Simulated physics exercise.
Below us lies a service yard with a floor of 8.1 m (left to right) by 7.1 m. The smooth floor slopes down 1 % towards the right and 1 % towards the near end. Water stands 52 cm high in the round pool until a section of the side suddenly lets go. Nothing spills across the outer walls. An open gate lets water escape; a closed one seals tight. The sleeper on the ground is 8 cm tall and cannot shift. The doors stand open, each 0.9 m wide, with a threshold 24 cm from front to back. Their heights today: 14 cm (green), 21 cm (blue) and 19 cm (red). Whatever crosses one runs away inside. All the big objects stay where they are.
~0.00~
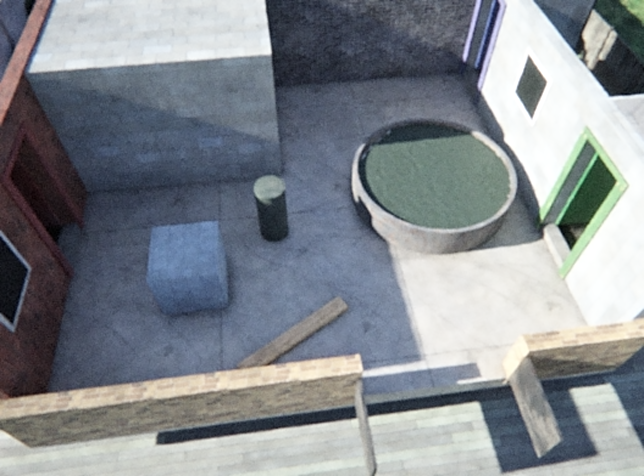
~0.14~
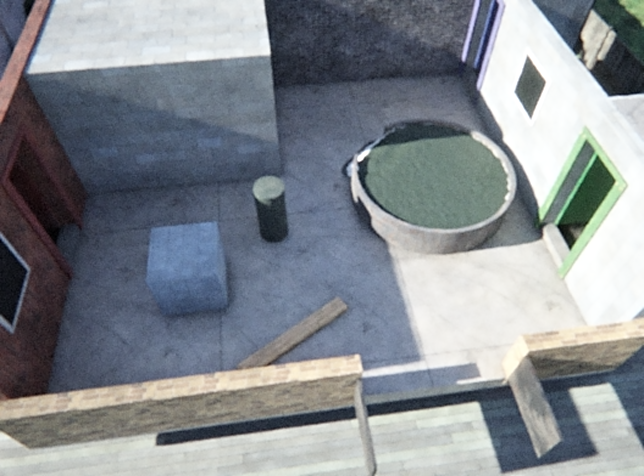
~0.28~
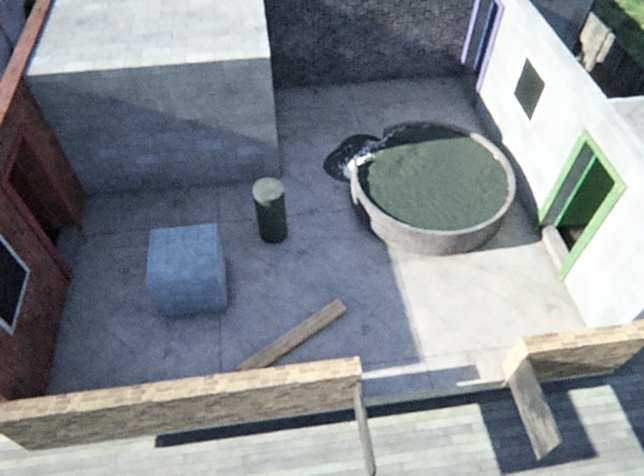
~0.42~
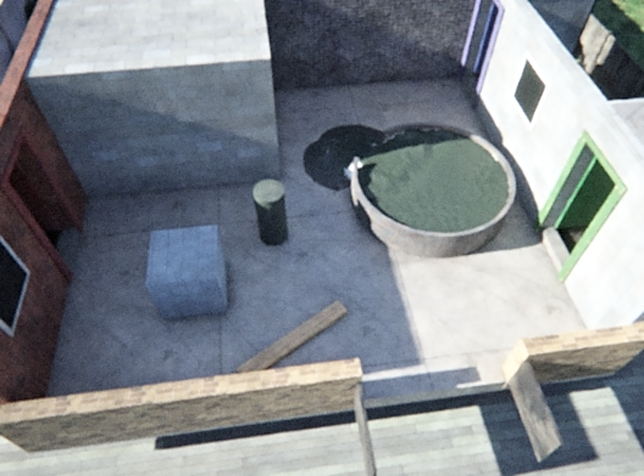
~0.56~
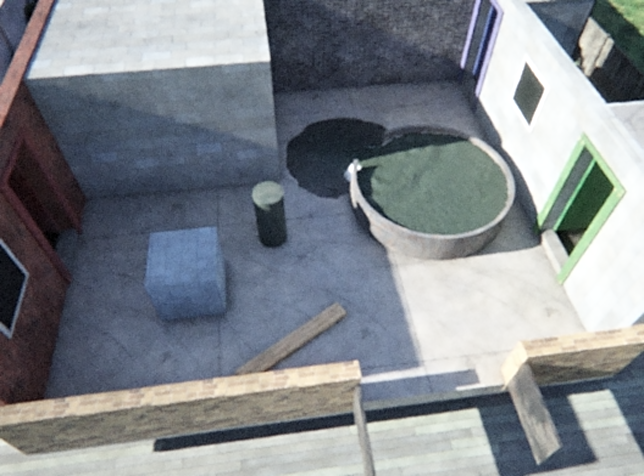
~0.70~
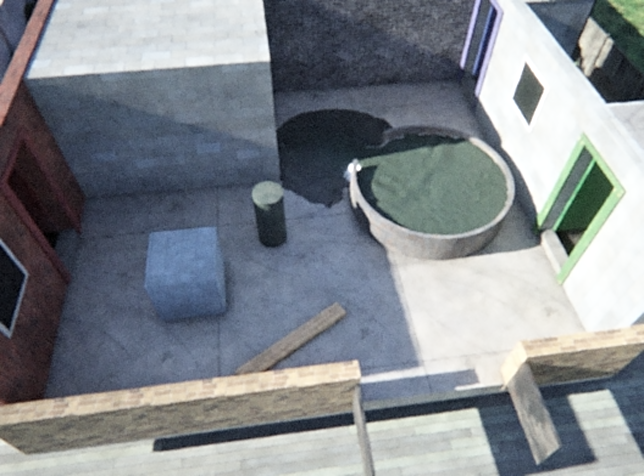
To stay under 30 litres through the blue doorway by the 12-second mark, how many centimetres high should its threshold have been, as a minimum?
Some 17 cm above the ground.
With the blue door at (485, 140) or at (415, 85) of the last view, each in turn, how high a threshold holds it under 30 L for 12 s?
About 14.5 and 9.0 cm.
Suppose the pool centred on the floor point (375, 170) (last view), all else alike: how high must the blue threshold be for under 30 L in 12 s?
Some 19 cm.
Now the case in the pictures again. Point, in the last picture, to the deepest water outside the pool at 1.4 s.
At about (277, 93).
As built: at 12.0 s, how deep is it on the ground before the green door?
Roughly 4.0 cm deep.
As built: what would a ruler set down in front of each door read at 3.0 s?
In cm: Green 0, blue 0, red 0.
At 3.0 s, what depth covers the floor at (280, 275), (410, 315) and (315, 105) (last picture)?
In that order: 0, 0 and 24 cm.
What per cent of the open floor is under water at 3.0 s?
Near 25 per cent is wet.
After 1.4 s water covers 15 % of the floor, deepest (36 cm) near (277, 93); it has not reached the blue door.
After 3.0 s water covers 25 % of the floor, deepest (30 cm) near (279, 108); it has not reached the blue door.
After 12.0 s water covers 80 % of the floor, deepest (16 cm) near (474, 161); 13 cm at the blue door, 5 litres in over its 21 cm threshold.
At the blue door as built, the water arrived by 3.6 s and peaked near 24 cm at 4.4 s.
With a threshold of 14 cm, 88 litres would have come in within the 12 s; with 22 cm, 3 litres. So under 30 litres takes about 17 cm.
